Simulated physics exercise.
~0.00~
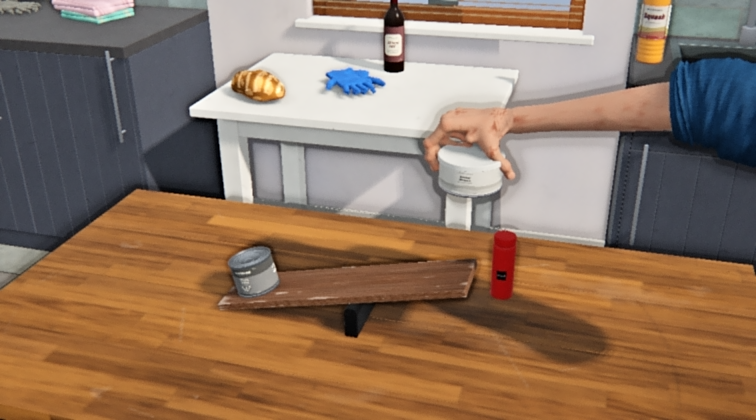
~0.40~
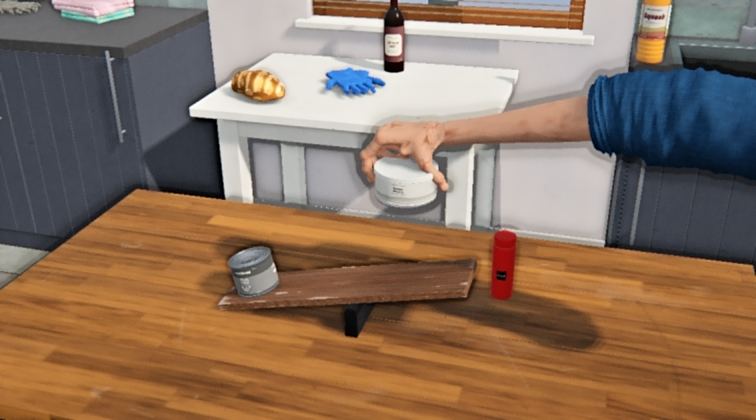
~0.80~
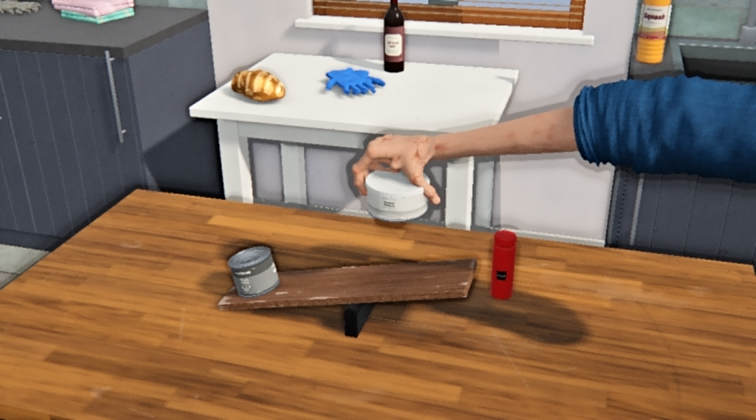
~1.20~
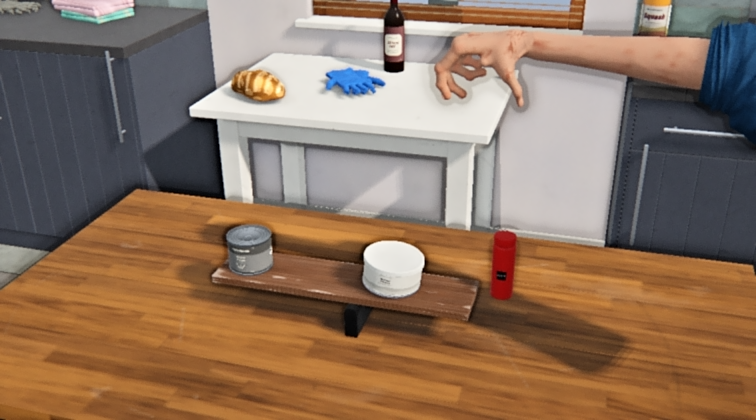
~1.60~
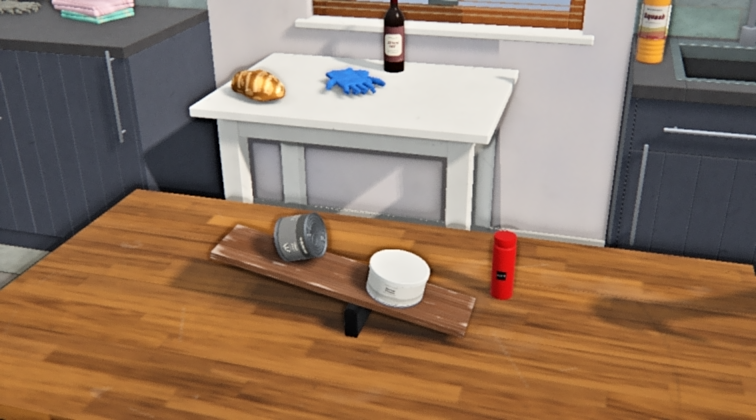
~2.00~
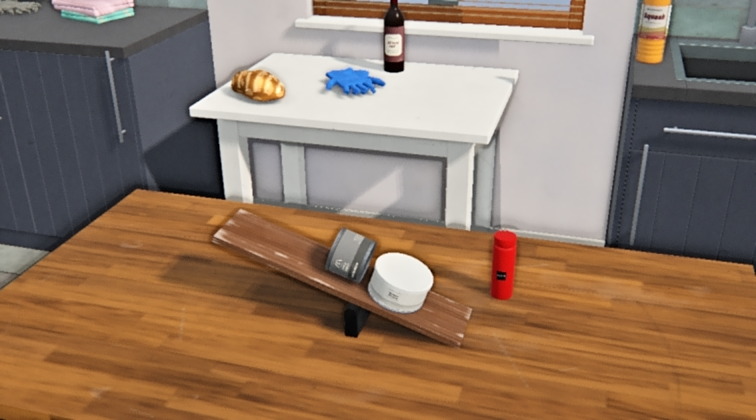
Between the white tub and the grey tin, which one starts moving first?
The white tub moves first, carried leftward by the hand while the grey tin rests on the plank. The tin only begins to move once the tub is on the plank.
